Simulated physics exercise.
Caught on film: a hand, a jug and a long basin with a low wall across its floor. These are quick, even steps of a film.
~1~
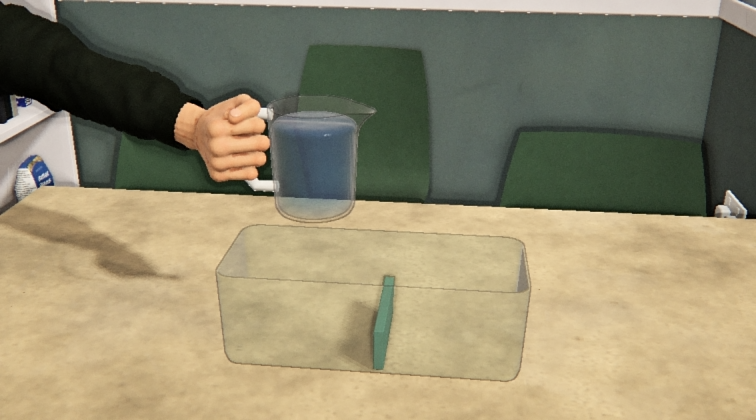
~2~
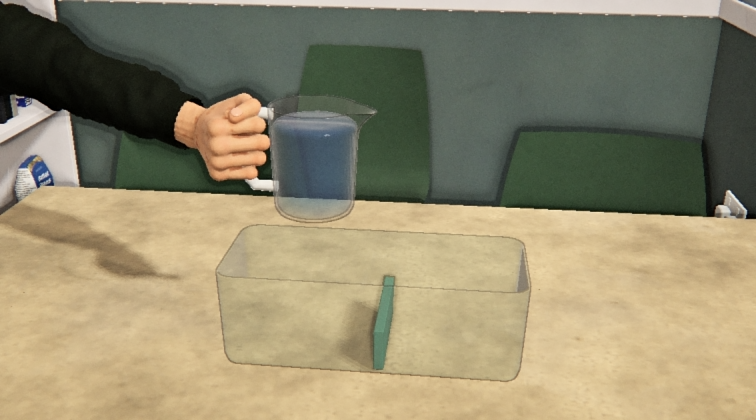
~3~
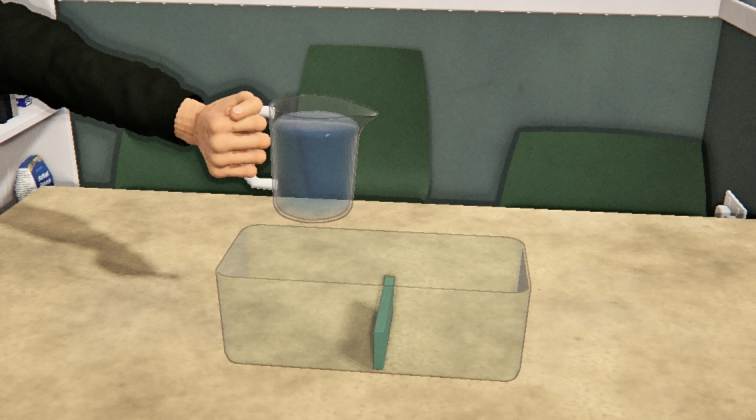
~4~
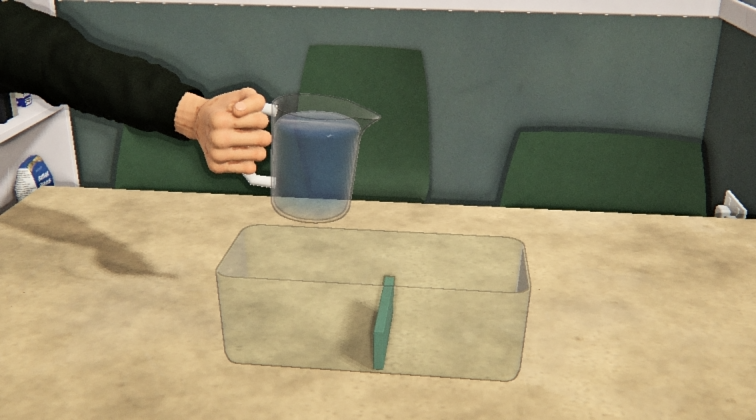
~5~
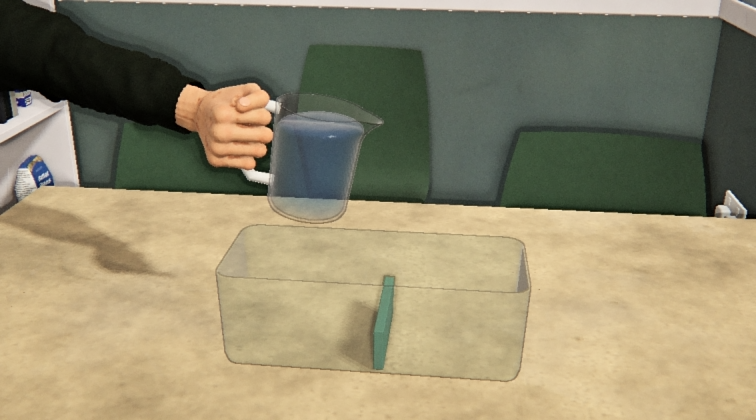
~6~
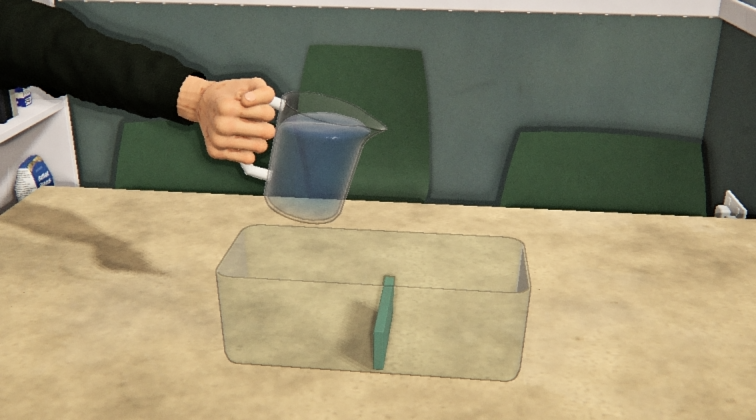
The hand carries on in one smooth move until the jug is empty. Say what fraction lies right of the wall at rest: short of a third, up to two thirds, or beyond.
It comes to over two thirds.
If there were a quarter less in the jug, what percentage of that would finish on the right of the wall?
Some 95 per cent.
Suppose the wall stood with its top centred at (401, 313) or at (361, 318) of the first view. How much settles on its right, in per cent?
Near 90 % and 90 %.
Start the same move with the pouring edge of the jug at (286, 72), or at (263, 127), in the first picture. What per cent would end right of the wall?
Roughly 0 per cent, and 0 per cent.
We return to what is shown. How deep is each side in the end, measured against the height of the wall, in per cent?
Left: 0 %. Right: 60 %.
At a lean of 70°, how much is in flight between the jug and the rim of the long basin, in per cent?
Near 15 %.
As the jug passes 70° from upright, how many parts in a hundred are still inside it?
About 80 per cent.
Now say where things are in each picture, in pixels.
In the first frame, it leans 0°; its right rim is at (376, 110); the water meets the walls at (273, 119) and (358, 122); the long basin's rim runs from (230, 250) to (527, 266); the wall's top is at (384, 304).
In the second frame, it leans 1°; its right rim is at (377, 111); the water meets the walls at (274, 119) and (358, 123).
In the third frame, it leans 2°; its right rim is at (378, 113); the water meets the walls at (275, 119) and (360, 125).
In the fourth frame, it leans 5°; its right rim is at (381, 117); the water meets the walls at (278, 118) and (361, 126).
In the fifth frame, it leans 10°; its right rim is at (384, 122); the water meets the walls at (278, 119) and (366, 126).
In the sixth frame, it leans 15°; its right rim is at (387, 128); the water meets the walls at (280, 124) and (371, 128).
A moment on, the jug is tipped part way and 79 per cent is still to pour, 0 is left of the wall and 6 right of it.
Next, the jug is tipped on its side and 31 per cent is still to pour, 0 is left of the wall and 51 right of it.
Then the jug is tipped on its side and 6 per cent is still to pour, 1 is left of the wall and 89 right of it.
Later the jug is tipped on its side and 1 per cent is still to pour, 2 is left of the wall and 96 right of it.
Finally, 3 per cent lies left of the wall, 96 right of it and 1 outside.
